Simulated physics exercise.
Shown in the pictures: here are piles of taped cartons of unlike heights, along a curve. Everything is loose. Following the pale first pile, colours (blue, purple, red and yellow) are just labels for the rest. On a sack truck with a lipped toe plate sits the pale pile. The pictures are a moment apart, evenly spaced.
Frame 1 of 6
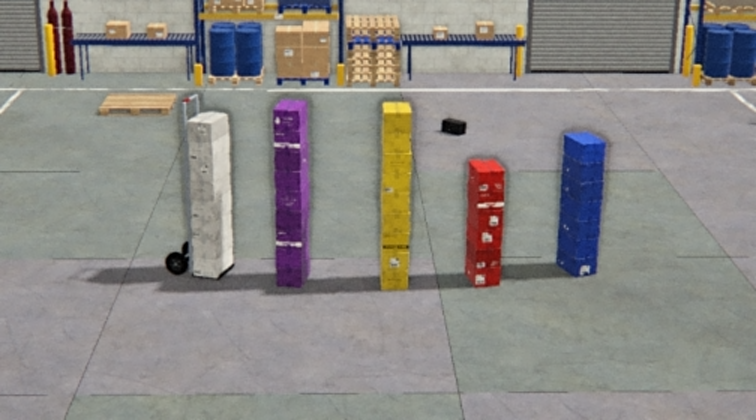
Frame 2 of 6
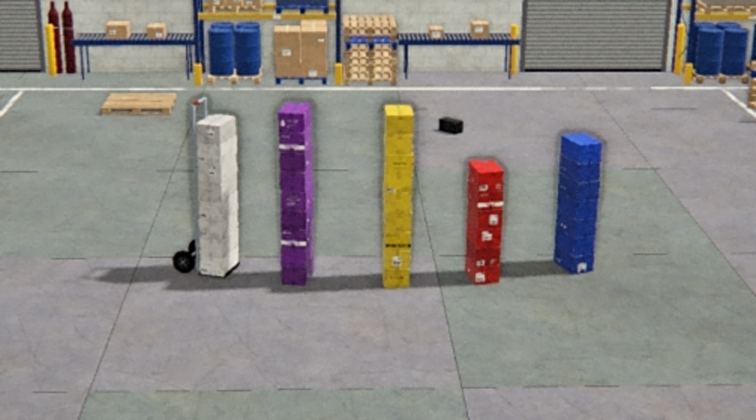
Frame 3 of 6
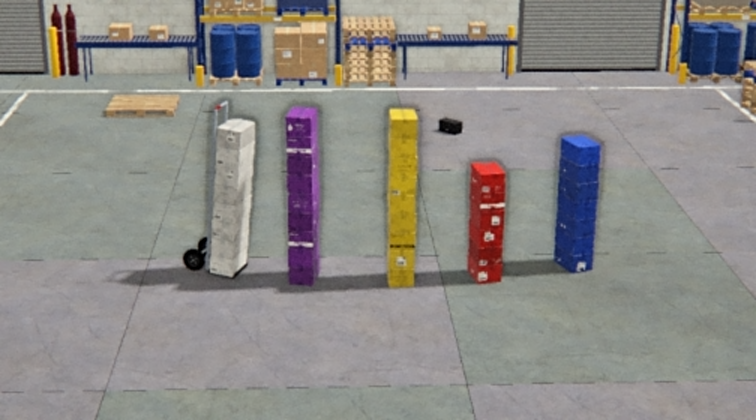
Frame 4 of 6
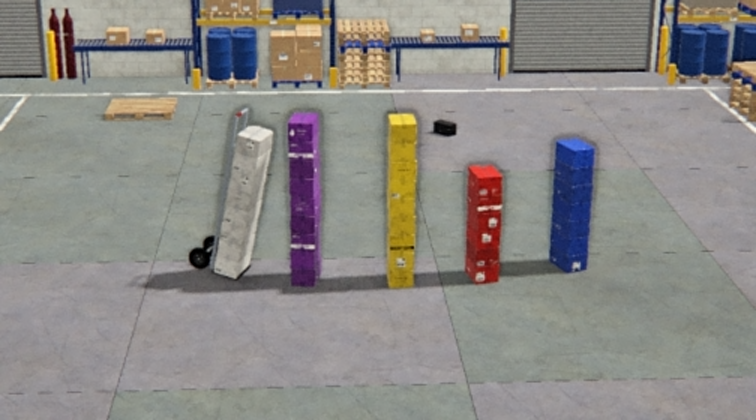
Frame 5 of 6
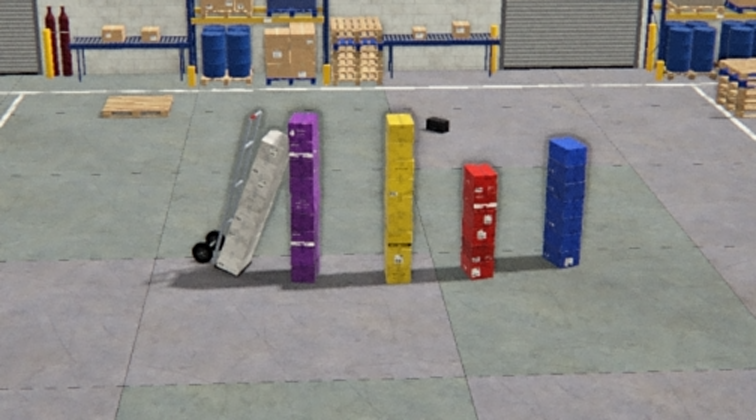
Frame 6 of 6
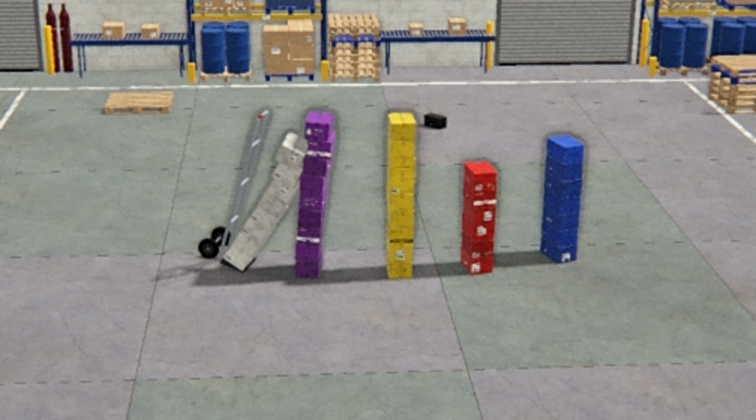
A hand truck tilts right, leaning its white carton stack against the purple stack.
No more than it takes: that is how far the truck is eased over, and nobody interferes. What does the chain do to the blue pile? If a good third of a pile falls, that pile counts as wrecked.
It knocks it over.
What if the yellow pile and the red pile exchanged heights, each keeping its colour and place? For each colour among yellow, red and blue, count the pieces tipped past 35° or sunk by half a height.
Yellow: 5, red: 8, blue: 6.
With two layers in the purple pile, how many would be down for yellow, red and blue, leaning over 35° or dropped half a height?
The counts are yellow 0, red 0 and blue 0.
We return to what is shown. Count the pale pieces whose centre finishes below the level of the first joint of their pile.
I make it 5 all told.
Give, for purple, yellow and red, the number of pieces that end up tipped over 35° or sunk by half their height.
For purple it's 8, for yellow it's 9 and for red it's 6.
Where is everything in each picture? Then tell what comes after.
In the first frame (places mark the middle of the side facing us; the camera moves round a little), truck frame (185, 137) level; top blue carton (594, 153); top purple carton (286, 121); the rest undisturbed.
In the second frame, truck frame (194, 139) rocked barely; top blue carton (591, 154).
In the third frame, truck frame (214, 142) rocked barely, top of the pale pile leaning a little; top blue carton (590, 156); the rest undisturbed.
In the fourth frame, truck frame (232, 148) rocked a little, top of the pale pile leaning a little; top blue carton (584, 159); the rest undisturbed.
In the fifth frame, truck frame (243, 149) rocked clearly, top of the pale pile leaning clearly; top blue carton (577, 157); the rest undisturbed.
In the sixth frame, truck frame (250, 148) rocked clearly, top of the pale pile leaning clearly; top blue carton (574, 155); top purple carton (317, 132) leaning barely; steepest lean, the carton at (315, 167); 8 disturbed, none down.
Soon after the last picture, 8 of the pale pile down; none of the 7 blue cartons down (2 of 31 in all colours); top blue carton unmoved; top purple carton leaning clearly, half its height lower.
A little later, 8 of the pale pile down; none of the 7 blue cartons down (10 of 31 in all colours); top blue carton unmoved; top purple carton leaning clearly, some three heights lower.
Later still, 8 of the pale pile down; none of the 7 blue cartons down (23 of 31 in all colours); top blue carton leaning barely; top purple carton on its side.
After that, 8 of the pale pile down; 6 of the 7 blue cartons down (29 of 31 in all colours); top blue carton on its side; top red carton on its side.
At rest, 8 of the pale pile down; 6 of the 7 blue cartons down (29 of 31 in all colours); top blue carton some six heights lower; top yellow carton on its side. As the last picture would show them, middles, top blue carton near (741, 190), top yellow carton near (620, 272).
